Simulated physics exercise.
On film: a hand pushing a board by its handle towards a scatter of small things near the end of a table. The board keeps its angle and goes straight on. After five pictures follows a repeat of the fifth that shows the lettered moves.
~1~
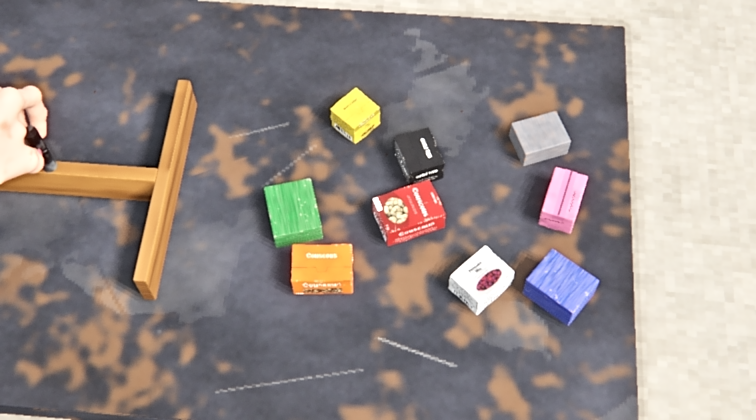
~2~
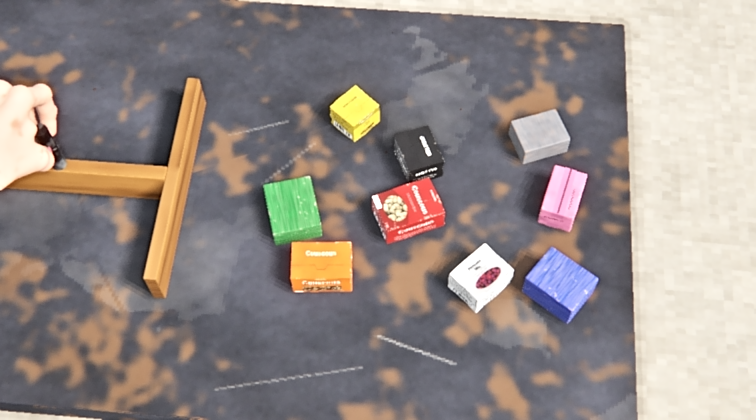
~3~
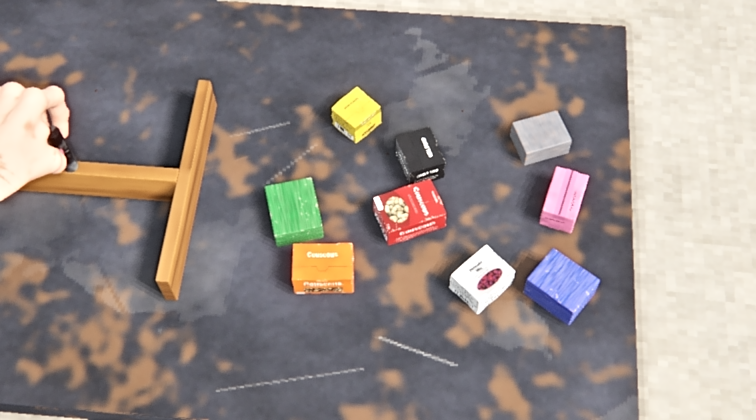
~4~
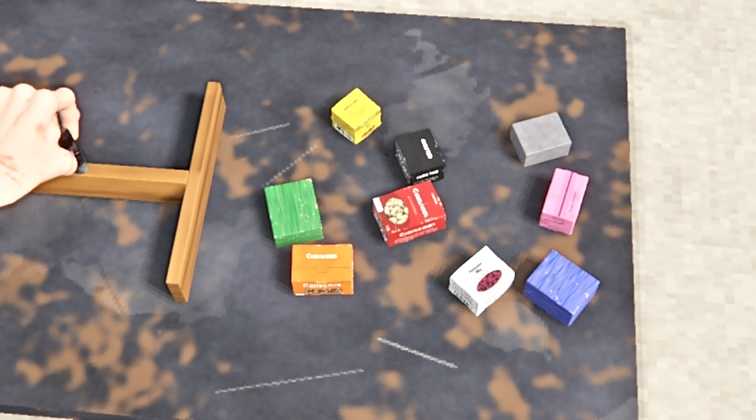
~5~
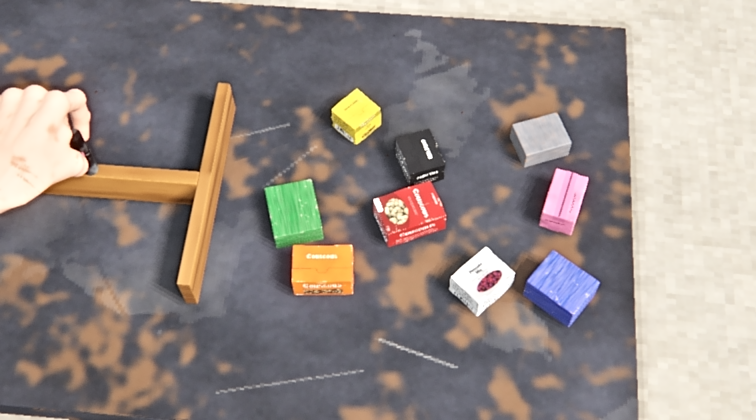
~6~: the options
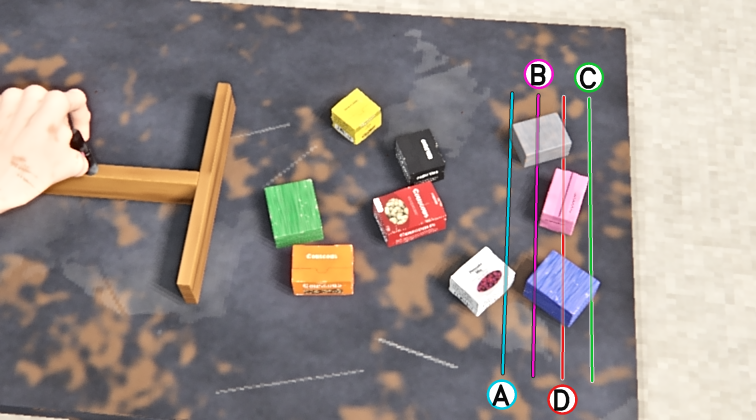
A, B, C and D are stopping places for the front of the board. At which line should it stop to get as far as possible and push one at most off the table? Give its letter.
B is the last line within the limit.
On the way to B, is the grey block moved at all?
Yes.
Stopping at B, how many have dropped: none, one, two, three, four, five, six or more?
One.
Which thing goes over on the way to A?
It is the blue block.
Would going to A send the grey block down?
No.
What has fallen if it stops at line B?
The blue block.
On the marked copy, A at (508, 223); B at (536, 225); C at (591, 229); D at (563, 227).
Taking B. A third of the way, board (322, 187); orange packet (351, 273); yellow packet (367, 117).
Two thirds of the way, board (441, 195); blue block (575, 293); pink box (574, 202).
When it is over, board (535, 202); blue block over the edge; red packet (619, 237); one fallen.
As for the rest, A is within the limit but short; C drops four; D drops three.
